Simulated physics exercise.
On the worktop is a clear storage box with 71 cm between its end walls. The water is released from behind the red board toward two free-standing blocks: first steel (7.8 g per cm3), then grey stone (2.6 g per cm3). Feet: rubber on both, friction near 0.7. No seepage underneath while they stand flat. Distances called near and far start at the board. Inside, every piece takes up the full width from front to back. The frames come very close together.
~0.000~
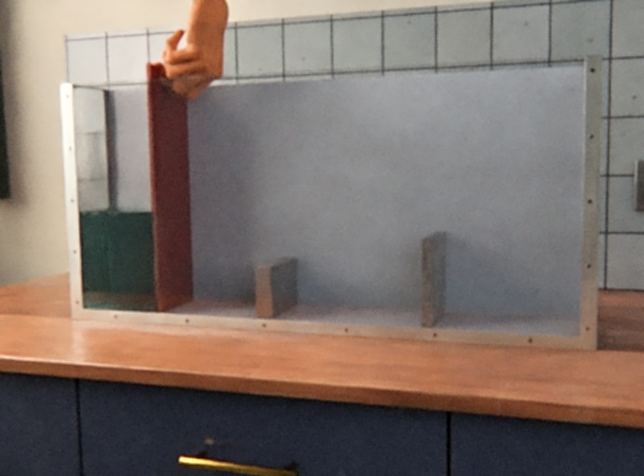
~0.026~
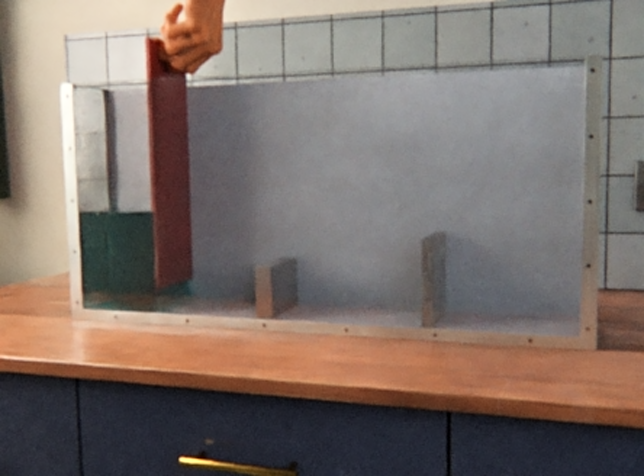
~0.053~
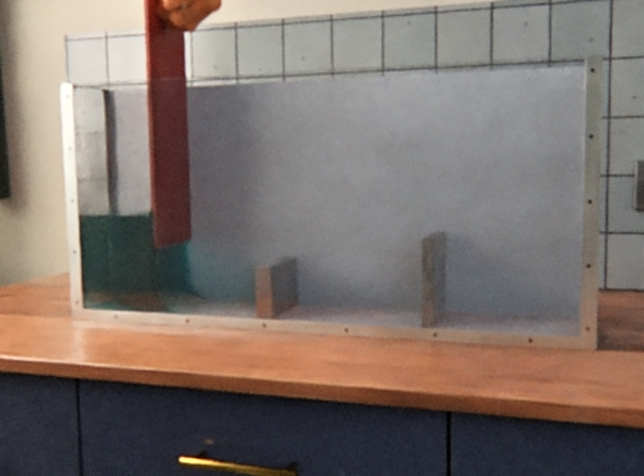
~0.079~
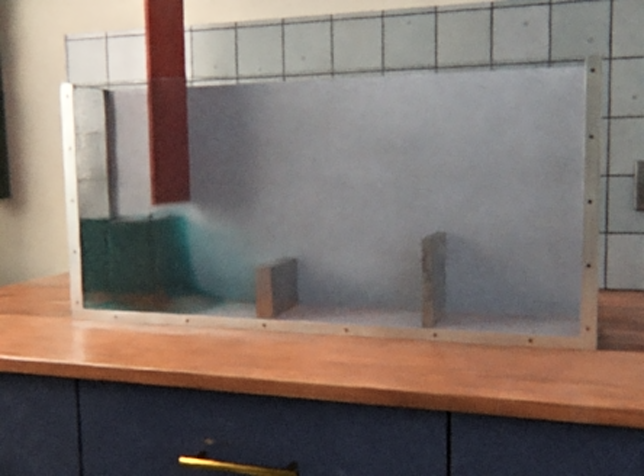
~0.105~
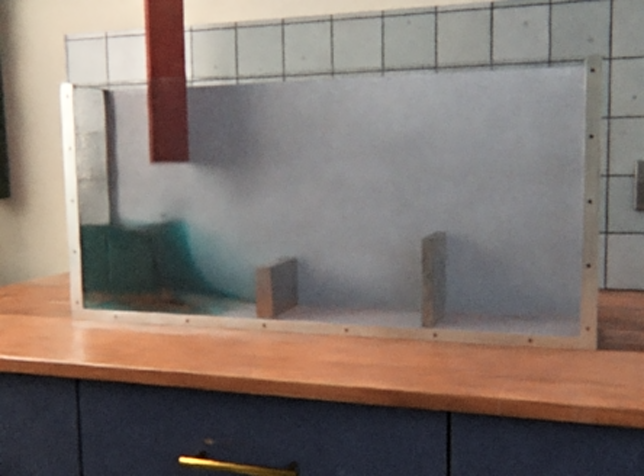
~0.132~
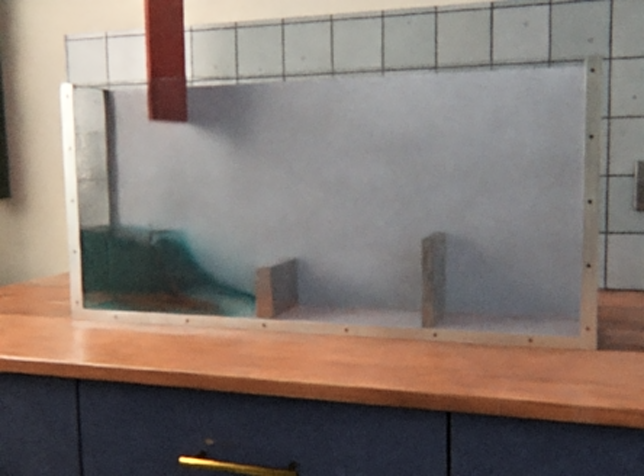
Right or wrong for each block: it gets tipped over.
Near one: Wrong; far one: Wrong.
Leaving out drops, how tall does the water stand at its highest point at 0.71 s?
Roughly 10.0 centimetres.
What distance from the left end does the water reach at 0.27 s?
About 30 cm.
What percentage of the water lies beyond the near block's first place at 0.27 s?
Roughly 0 per cent of it.
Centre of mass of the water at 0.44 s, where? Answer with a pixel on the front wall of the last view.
Near (200, 275).
By 0.27 s the front has run 29 cm from the left wall, the near block is upright and the far block is upright.
By 0.44 s the near block is upright and the far block is upright.
By 0.71 s the near block is upright and the far block is upright.
At rest the near block is upright and the far block is upright; 0 per cent of the water is past where the far block first stood.
